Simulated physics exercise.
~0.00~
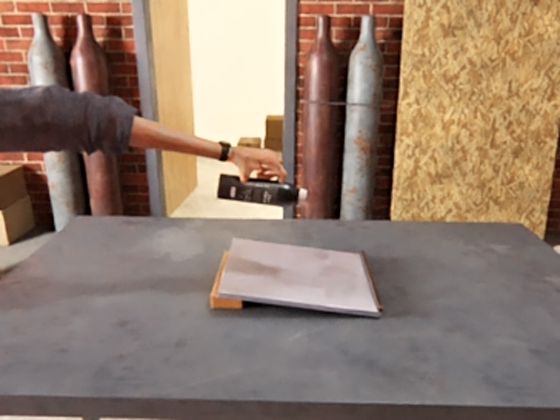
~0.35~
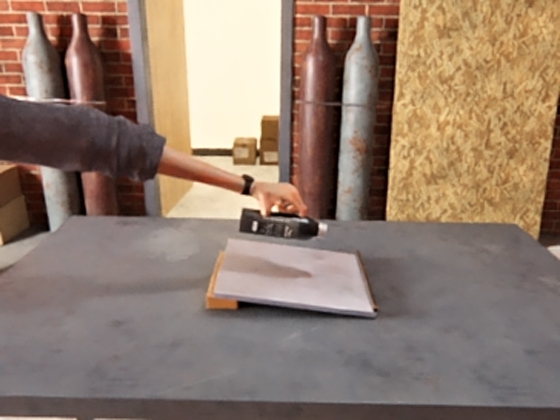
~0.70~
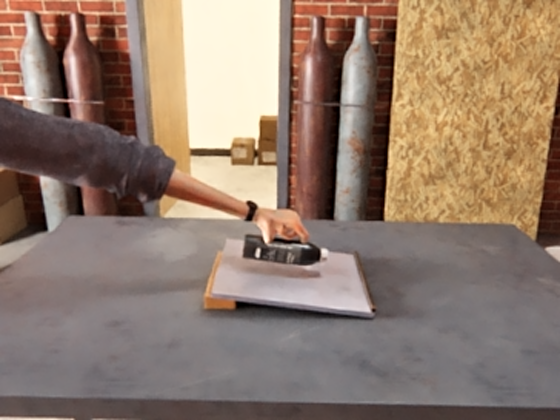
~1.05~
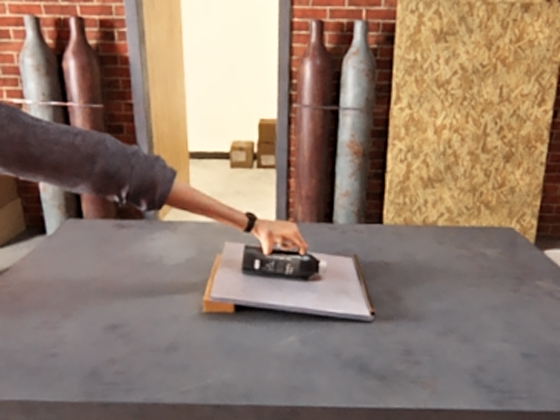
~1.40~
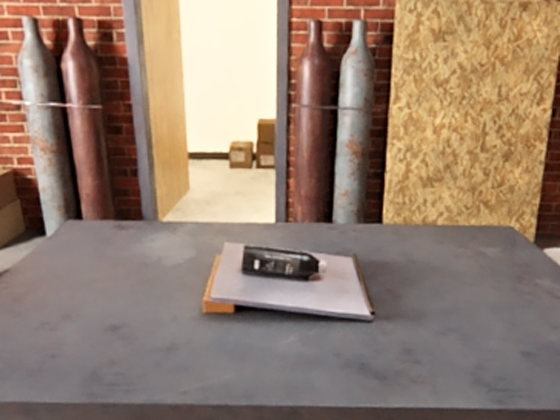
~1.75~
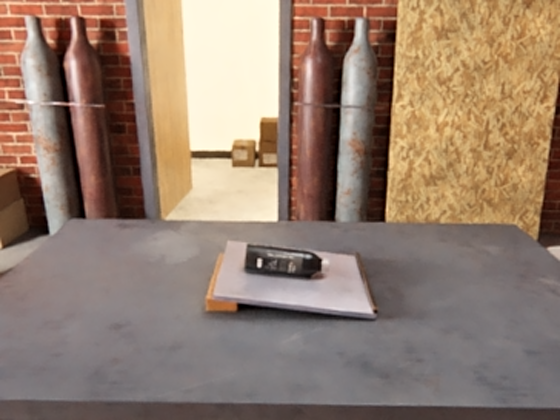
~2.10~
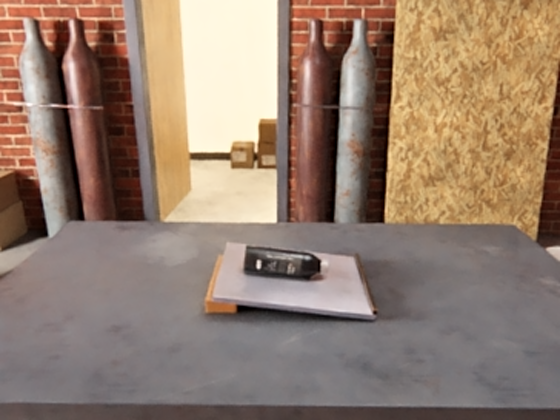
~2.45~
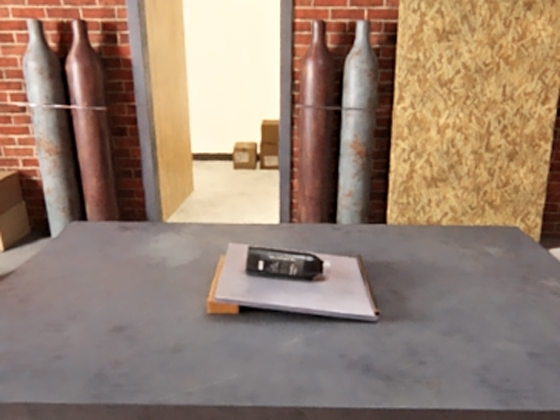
On a dark grey table in a workshop, with gas cylinders, a brick wall and an open doorway behind, a thin board slopes gently down to the right from a wooden support. A hand reaches in from the left, holding a black bottle on its side above the board. It moves the bottle right and lowers it onto the sloping surface. The hand lets go and draws back out of view. The bottle neither rolls nor slides away, and it ends lying on its side where it was placed.
